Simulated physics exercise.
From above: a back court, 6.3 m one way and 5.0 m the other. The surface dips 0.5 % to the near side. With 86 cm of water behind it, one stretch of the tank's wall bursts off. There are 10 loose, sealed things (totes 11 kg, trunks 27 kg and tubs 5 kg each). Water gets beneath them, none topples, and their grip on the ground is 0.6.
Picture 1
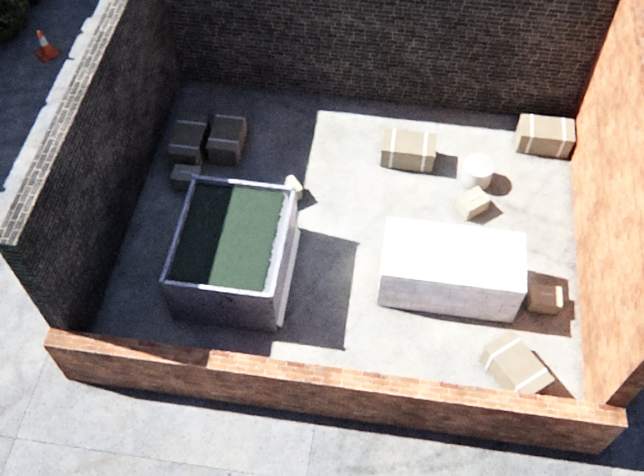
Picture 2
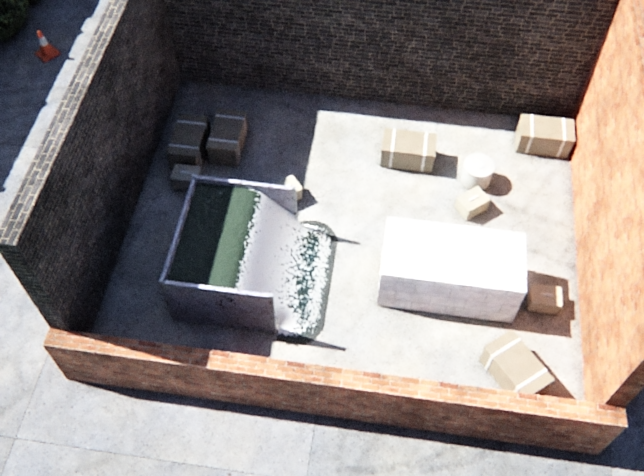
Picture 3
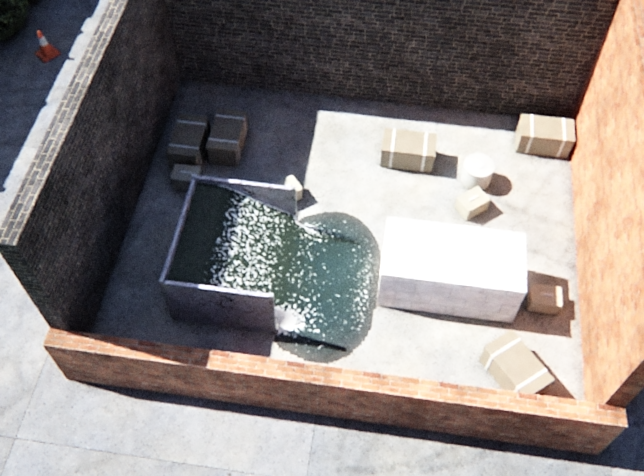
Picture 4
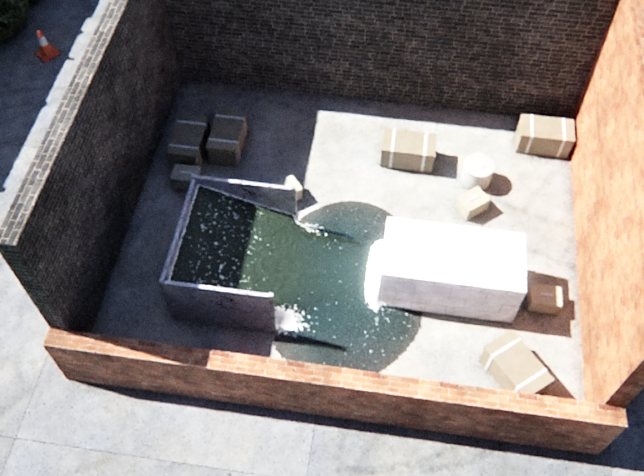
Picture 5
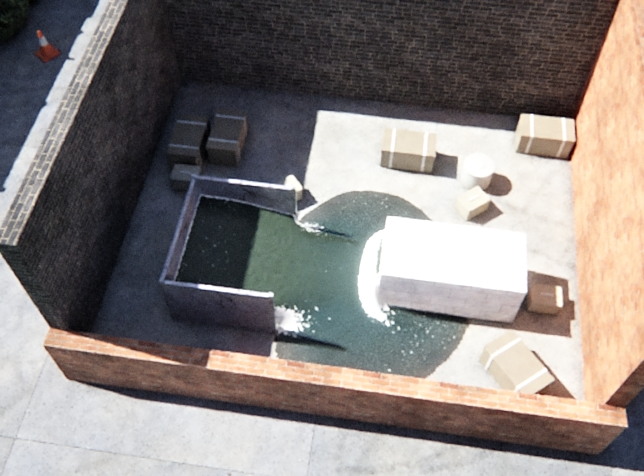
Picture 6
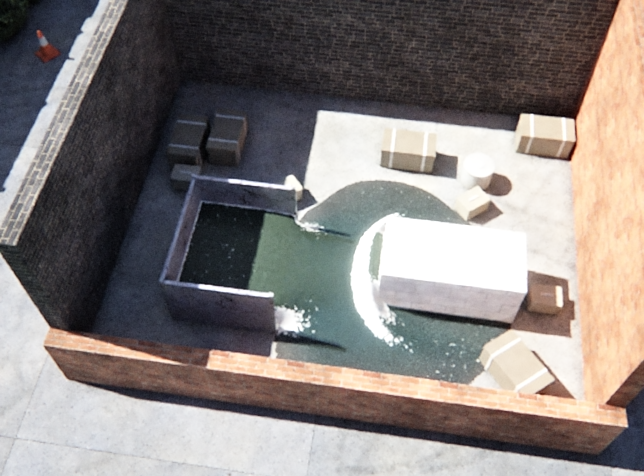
In a brick-walled back court, one side of a water-filled tank burst off, and dark green water poured out to the right, spreading around a big white block while the scattered boxes stayed put.
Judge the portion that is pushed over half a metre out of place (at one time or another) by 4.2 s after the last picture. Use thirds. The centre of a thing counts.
That comes to one to two thirds.
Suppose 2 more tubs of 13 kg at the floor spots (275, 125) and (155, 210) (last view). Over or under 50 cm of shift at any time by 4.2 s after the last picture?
In that order: Under, less.
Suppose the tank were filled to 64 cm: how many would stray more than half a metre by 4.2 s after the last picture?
In that case 4 of them.
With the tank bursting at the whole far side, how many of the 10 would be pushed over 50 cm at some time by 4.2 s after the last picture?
Then 8.
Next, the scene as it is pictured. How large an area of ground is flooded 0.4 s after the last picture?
Some 11.5 m2.
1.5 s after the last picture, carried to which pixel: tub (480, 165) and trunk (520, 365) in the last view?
Near (512, 131) and (549, 304).
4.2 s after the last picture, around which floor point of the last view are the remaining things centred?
Near (341, 166).
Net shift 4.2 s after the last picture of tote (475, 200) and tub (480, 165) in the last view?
In turn: 150 cm, 120 cm.
Then, 0.4 s after the last picture 0 of 10 are over 50 cm from their spots; 0 afloat.
Then, 1.5 s after the last picture 4 of 10 are over 50 cm from their spots; 2 afloat.
Then, 2.8 s after the last picture 4 of 10 are over 50 cm from their spots; 3 afloat.
Then, 4.2 s after the last picture 6 of 10 are over 50 cm from their spots, and 6 have been at some point; 5 afloat.
